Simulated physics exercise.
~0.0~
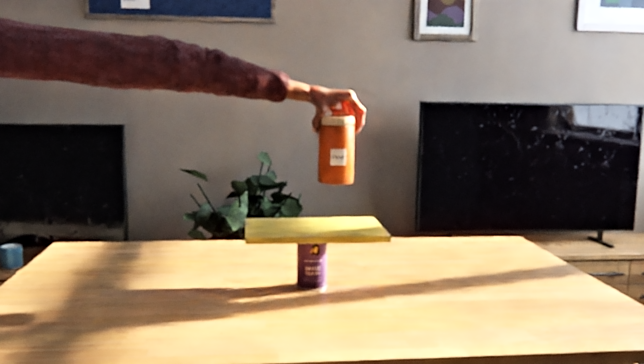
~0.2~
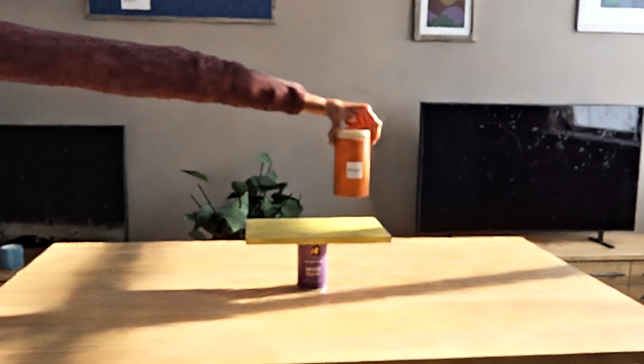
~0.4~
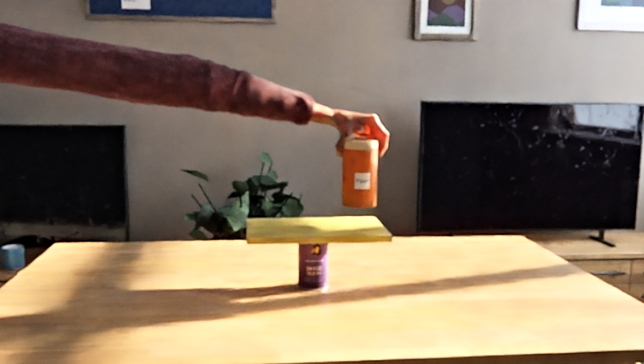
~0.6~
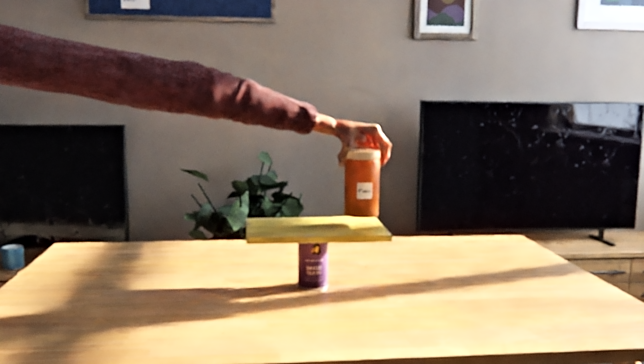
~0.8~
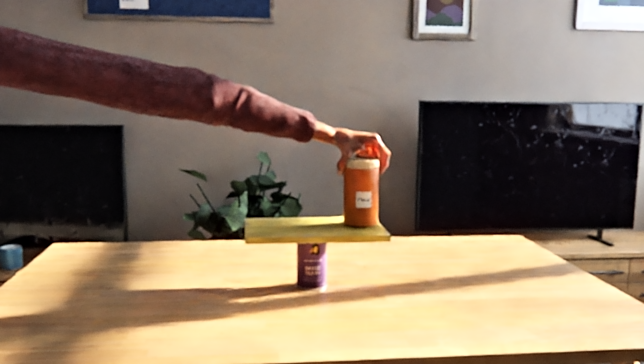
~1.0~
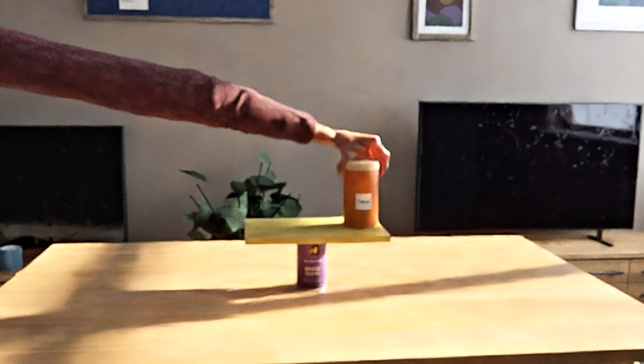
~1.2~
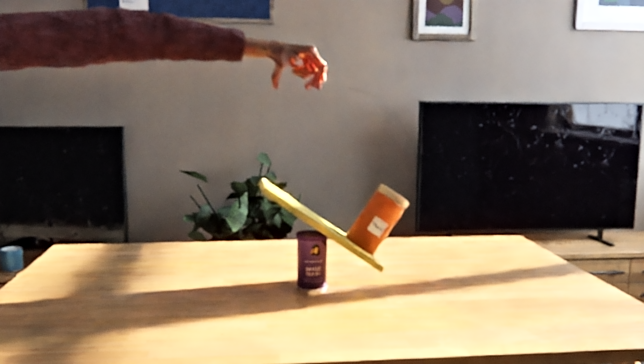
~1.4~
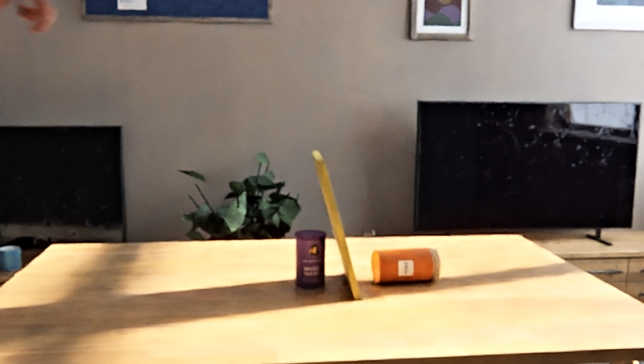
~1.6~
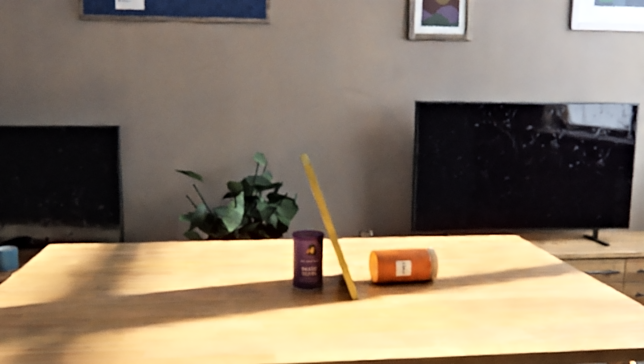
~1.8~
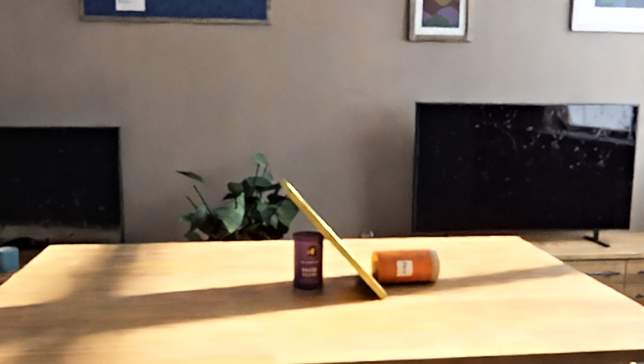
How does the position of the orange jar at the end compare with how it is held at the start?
The orange jar is held upright at the start, but at the end it lies on its side on the table.
